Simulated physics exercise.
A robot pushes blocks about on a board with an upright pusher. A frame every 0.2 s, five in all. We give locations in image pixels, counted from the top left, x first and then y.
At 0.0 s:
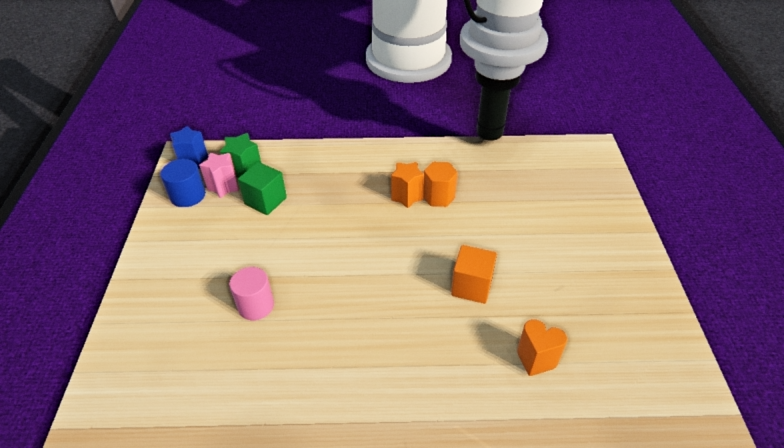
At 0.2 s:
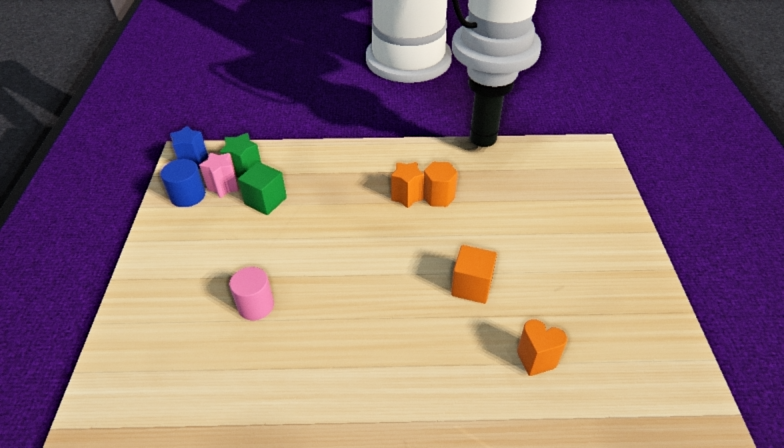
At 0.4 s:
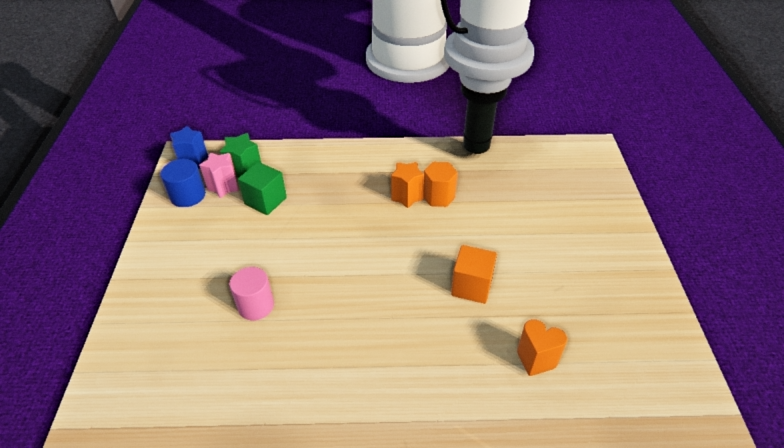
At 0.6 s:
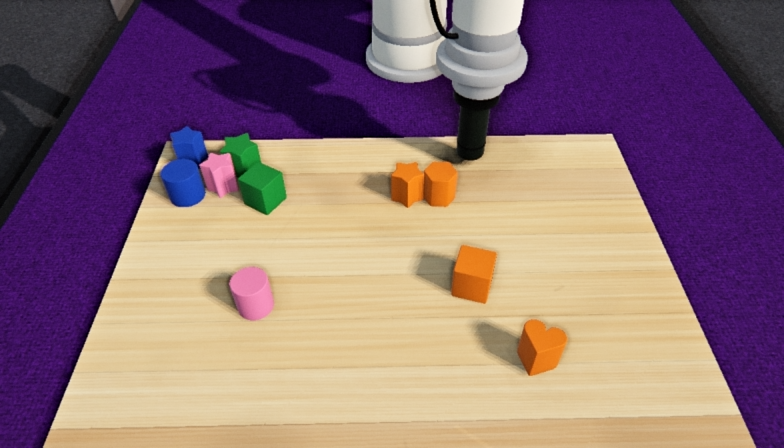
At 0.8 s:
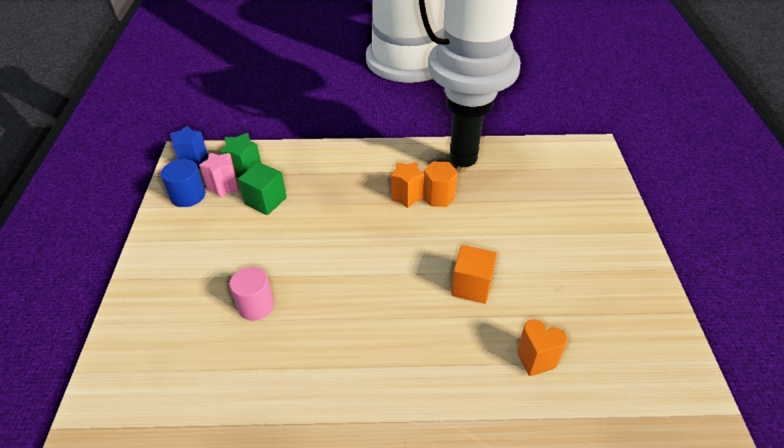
A white robot arm with a black, upright pusher stands at the far edge of a pale wooden board on purple carpet, seen from above at a fixed angle. Blue, green and pink blocks cluster at the upper left above a pink cylinder, with orange blocks at centre and right. The pusher slides slightly left and nearer, approaching an orange pair, while every block stays still.
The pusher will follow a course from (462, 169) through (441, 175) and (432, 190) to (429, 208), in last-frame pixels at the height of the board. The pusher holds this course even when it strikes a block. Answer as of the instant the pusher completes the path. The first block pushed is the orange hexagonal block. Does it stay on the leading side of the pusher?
I'd say it is still being pushed.
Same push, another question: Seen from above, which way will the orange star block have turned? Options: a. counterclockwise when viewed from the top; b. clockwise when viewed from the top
Option b.
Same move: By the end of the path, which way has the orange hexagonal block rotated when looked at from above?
Counter-clockwise, from overhead.
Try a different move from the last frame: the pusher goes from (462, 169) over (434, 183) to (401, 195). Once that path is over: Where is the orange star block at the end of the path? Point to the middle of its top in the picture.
If I read the scene right, the answer is (381, 185).
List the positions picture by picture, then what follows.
The first picture shows pusher's lower end at (490, 133); orange star block at (407, 171); orange hexagonal block at (441, 171).
The second picture shows pusher at (483, 140); blocks still.
The third picture shows pusher at (477, 146); blocks still.
The fourth picture shows pusher at (470, 153); blocks still.
The fifth picture shows pusher at (463, 159); orange star block at (407, 171); orange hexagonal block at (441, 171).
What follows on the original path. Halfway along, pusher at (434, 173); orange hexagonal block at (440, 177).
At the end, pusher at (429, 199); orange star block at (403, 175), turned 35° clockwise; orange hexagonal block at (443, 203), turned 35° anticlockwise.
